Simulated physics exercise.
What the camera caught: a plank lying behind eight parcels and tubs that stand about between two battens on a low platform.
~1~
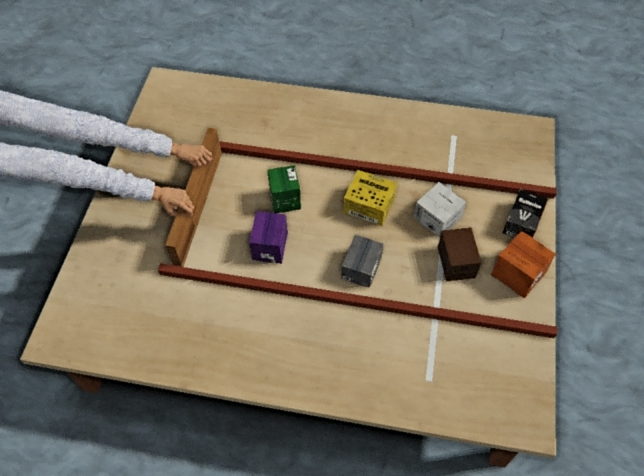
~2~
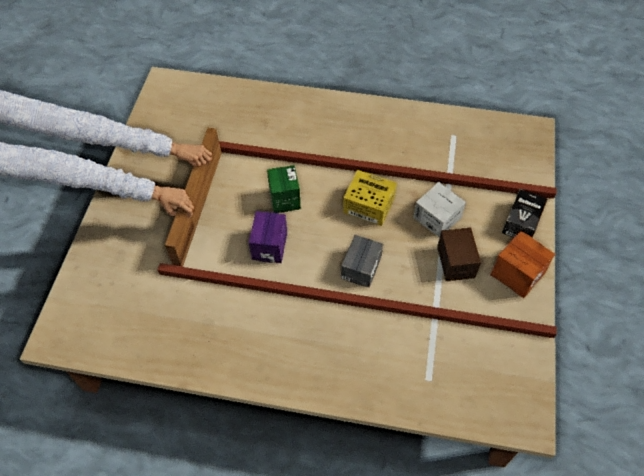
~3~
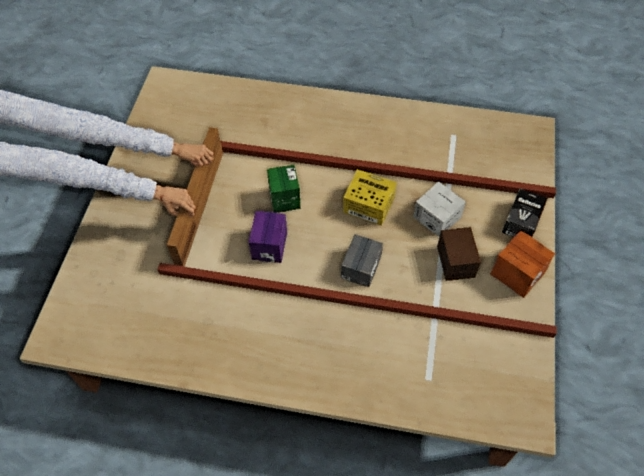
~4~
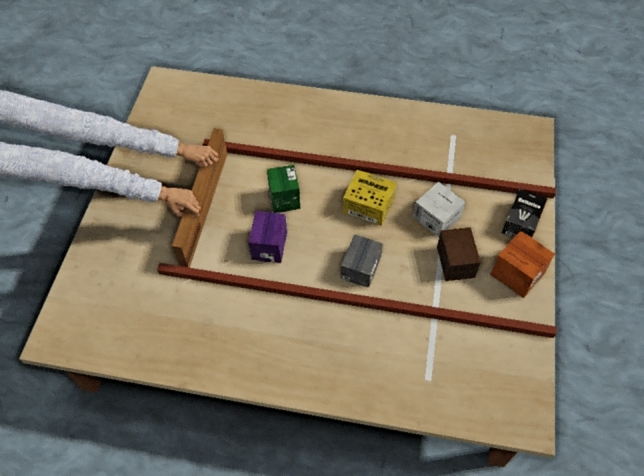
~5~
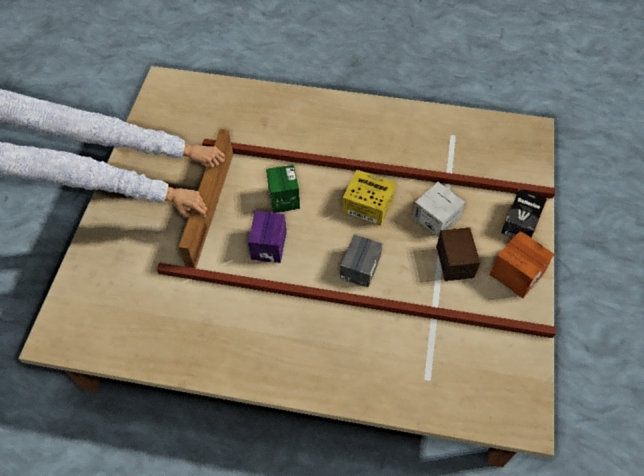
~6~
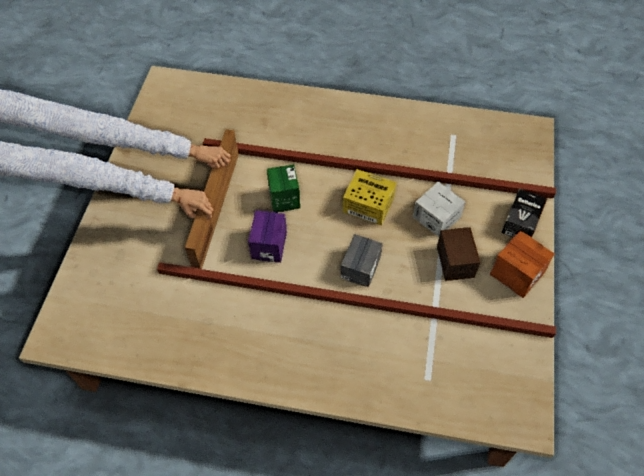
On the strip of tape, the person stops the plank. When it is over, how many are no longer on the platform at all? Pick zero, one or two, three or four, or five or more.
The answer is one or two.
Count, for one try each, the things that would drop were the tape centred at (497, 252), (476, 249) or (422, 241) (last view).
Down on the ground: 4, 3 and 0.
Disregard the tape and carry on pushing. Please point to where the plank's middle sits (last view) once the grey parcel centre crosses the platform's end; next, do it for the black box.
Roughly (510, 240); for the second one, roughly (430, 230).
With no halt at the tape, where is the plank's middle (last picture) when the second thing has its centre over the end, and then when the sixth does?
At the first moment about (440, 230), at the next about (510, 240).
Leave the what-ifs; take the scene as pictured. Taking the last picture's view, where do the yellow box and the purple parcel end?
Near (497, 213) and (457, 267).
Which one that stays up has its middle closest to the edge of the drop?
The white box, that one.
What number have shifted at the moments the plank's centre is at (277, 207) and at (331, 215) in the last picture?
Up to then 2, and up to the other point 4.
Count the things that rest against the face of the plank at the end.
2 in contact.
Soon after, none off yet; black box at rest near (524, 216); orange box at rest near (522, 264); brown crate at rest near (458, 254).
In the end, the number that fall off is one or two; gone, orange box and black box.
